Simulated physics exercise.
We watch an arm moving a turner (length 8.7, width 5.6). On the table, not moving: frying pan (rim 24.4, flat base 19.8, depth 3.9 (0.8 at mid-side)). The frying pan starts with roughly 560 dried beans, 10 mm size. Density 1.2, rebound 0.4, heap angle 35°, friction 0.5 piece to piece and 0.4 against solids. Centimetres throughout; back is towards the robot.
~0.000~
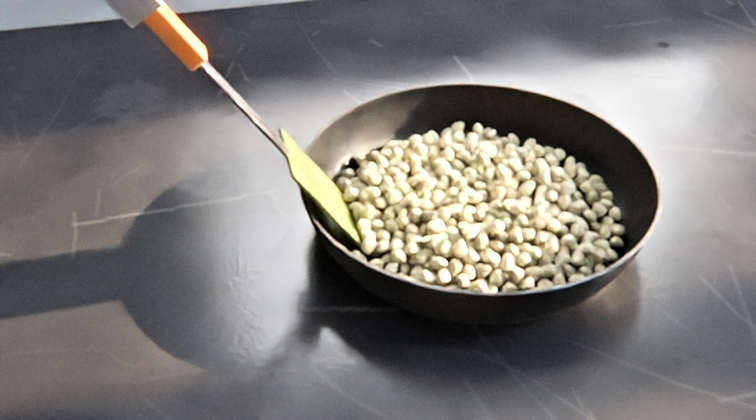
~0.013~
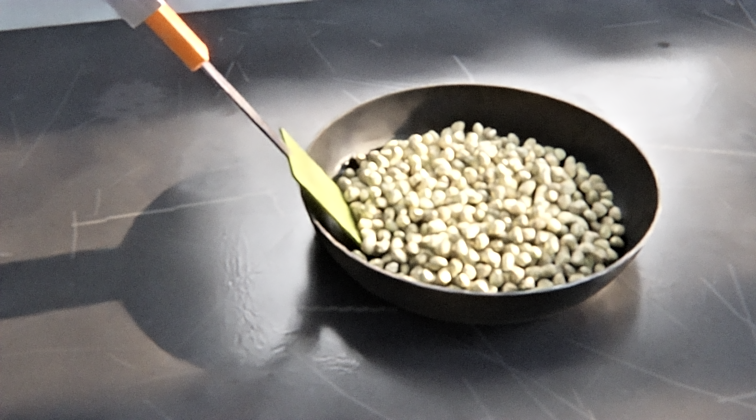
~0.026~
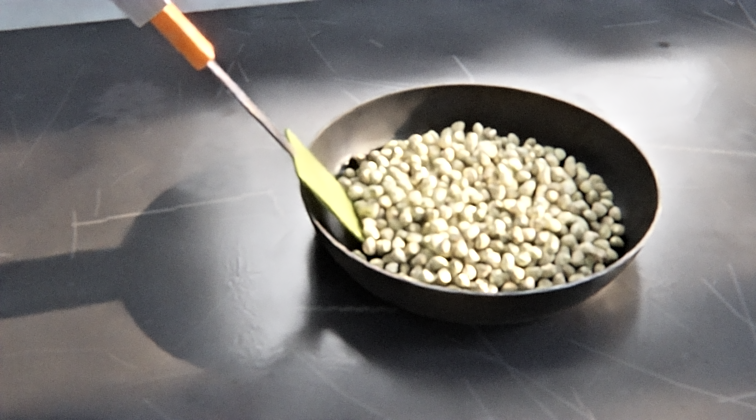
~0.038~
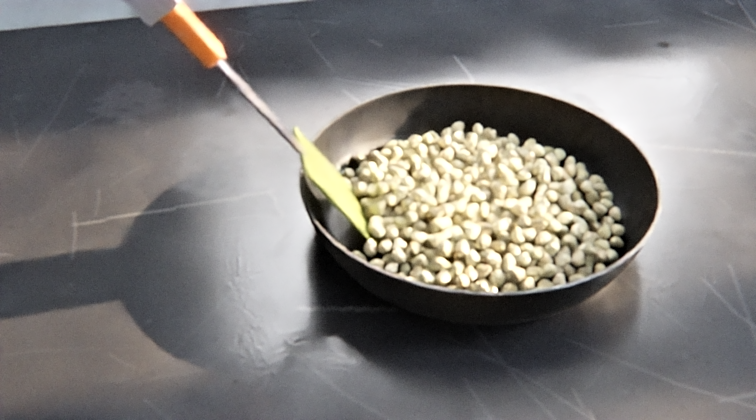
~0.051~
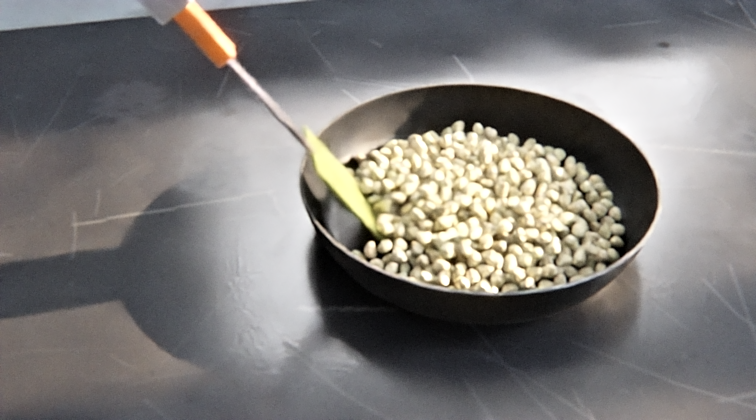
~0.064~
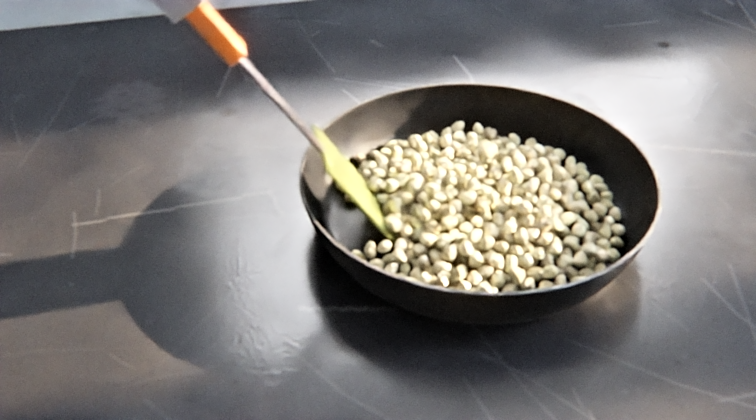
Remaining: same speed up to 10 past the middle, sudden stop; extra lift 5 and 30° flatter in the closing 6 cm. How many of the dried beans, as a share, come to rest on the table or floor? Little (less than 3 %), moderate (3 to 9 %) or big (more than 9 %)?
On the table or floor the share is moderate, 3 to 9 %.
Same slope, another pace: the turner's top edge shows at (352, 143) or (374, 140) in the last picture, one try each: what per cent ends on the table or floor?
Some 15 and 15 per cent.
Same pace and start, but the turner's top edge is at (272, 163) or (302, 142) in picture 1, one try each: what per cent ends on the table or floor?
Some 5 and 5 per cent.
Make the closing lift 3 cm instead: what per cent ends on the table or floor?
Some 5 per cent.
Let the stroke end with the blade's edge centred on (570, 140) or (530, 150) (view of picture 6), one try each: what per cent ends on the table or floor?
About 0 and 0 per cent.
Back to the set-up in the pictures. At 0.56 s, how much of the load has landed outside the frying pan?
Some 4 per cent.
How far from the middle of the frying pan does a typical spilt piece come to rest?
Some 20 cm.
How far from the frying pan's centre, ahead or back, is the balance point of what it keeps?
Roughly 3.0 cm ahead.
After 0.18 s, sloping 57°, highest piece 3 above the table; 561 in the frying pan.
After 0.30 s, sloping 47°, highest piece 5 above the table; 561 in the frying pan.
After 0.56 s, sloping 27°, highest piece 4 above the table; 533 in the frying pan, 28 on the table or floor.
After 1.61 s, sloping 27°, highest piece 4 above the table; 533 in the frying pan, 28 on the table or floor.
At rest, 533 in the frying pan, 28 on the table or floor. That is 5 % on the table or floor.
